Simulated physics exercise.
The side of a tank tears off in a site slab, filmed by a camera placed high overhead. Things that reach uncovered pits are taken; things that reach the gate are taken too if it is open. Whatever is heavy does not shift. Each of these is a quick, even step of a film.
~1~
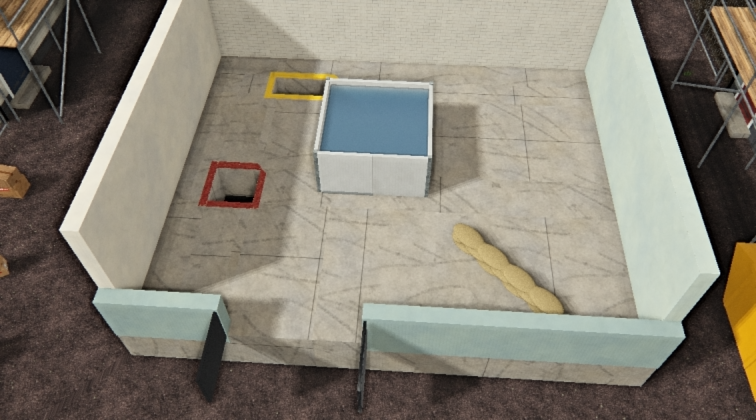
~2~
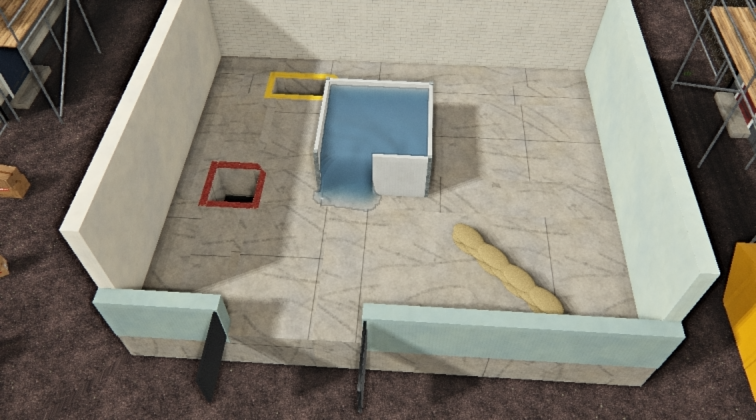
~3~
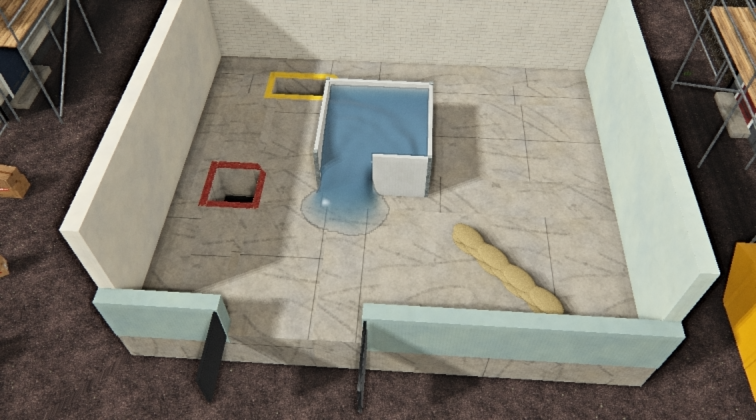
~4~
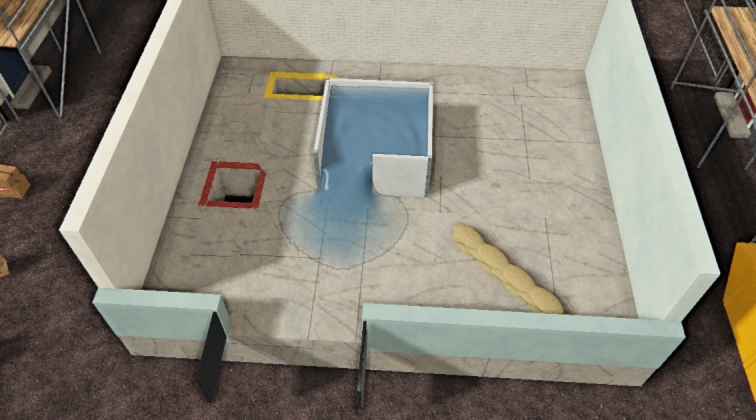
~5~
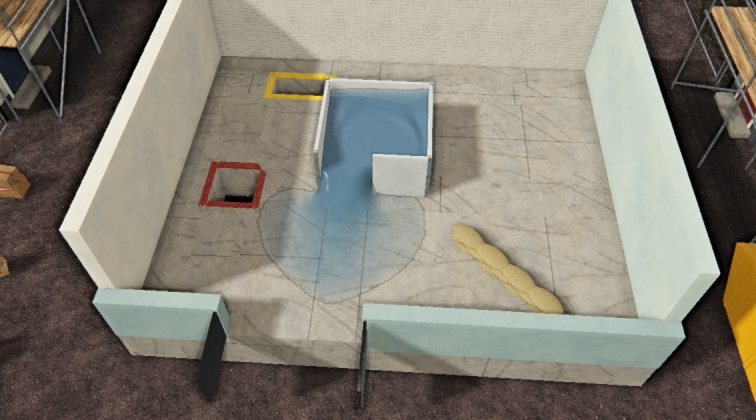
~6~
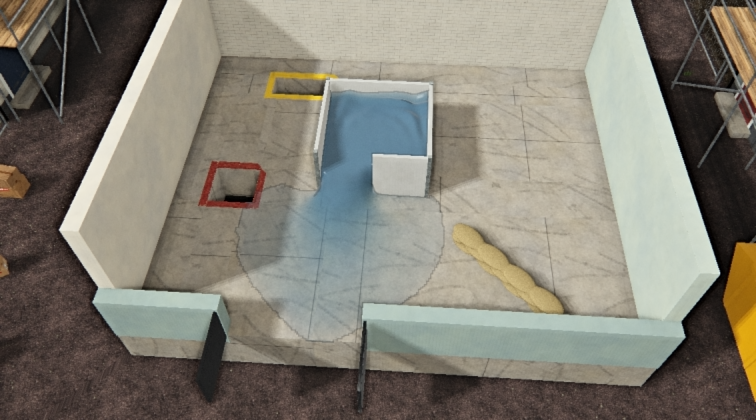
The clip opens on a walled concrete floor with a full, still water tank, red- and yellow-edged pits and a lumpy tan roll. The left part of the tank's front side opens and water pours through the gap, spreading across the floor in a widening, thinning pool toward the doorway side.
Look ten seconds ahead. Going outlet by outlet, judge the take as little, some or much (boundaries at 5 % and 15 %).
My judgement: The gate ends up with much, the red pit ends up with some, the yellow pit ends up with little.
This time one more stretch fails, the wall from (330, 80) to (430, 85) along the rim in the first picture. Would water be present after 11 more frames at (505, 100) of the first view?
Submerged.
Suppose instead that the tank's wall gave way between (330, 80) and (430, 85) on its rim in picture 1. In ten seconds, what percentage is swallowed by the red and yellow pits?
Estimates in per cent: Red 4, yellow 45.
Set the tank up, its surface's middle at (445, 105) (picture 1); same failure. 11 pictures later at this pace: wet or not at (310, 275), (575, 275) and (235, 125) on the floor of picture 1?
Looking at all three, I'd call them swamped, swamped, bone dry.
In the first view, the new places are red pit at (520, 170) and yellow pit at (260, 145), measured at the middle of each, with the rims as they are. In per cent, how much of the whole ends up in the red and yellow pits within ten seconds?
Split: Red 2 %, yellow 6 %.
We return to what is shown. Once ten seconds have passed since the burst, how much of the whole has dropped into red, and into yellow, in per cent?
Approximate shares: 6 per cent and 2 per cent.
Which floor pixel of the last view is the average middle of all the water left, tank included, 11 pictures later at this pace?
Near pixel (357, 201).
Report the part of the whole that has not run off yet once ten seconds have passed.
40 percent or thereabouts.
A moment on, water covers 25 % of the floor; the gate 7 %, the red pit 0 %, the yellow pit 0 %.
Next, water covers 30 % of the floor; the gate 18 %, the red pit 0 %, the yellow pit 0 %.
Then, water covers 35 % of the floor; the gate 29 %, the red pit 1 %, the yellow pit 0 %.
Later, water covers 55 % of the floor; the gate 41 %, the red pit 5 %, the yellow pit 0 %.
In the end, water covers 55 % of the floor; the gate 51 %, the red pit 7 %, the yellow pit 1 %.
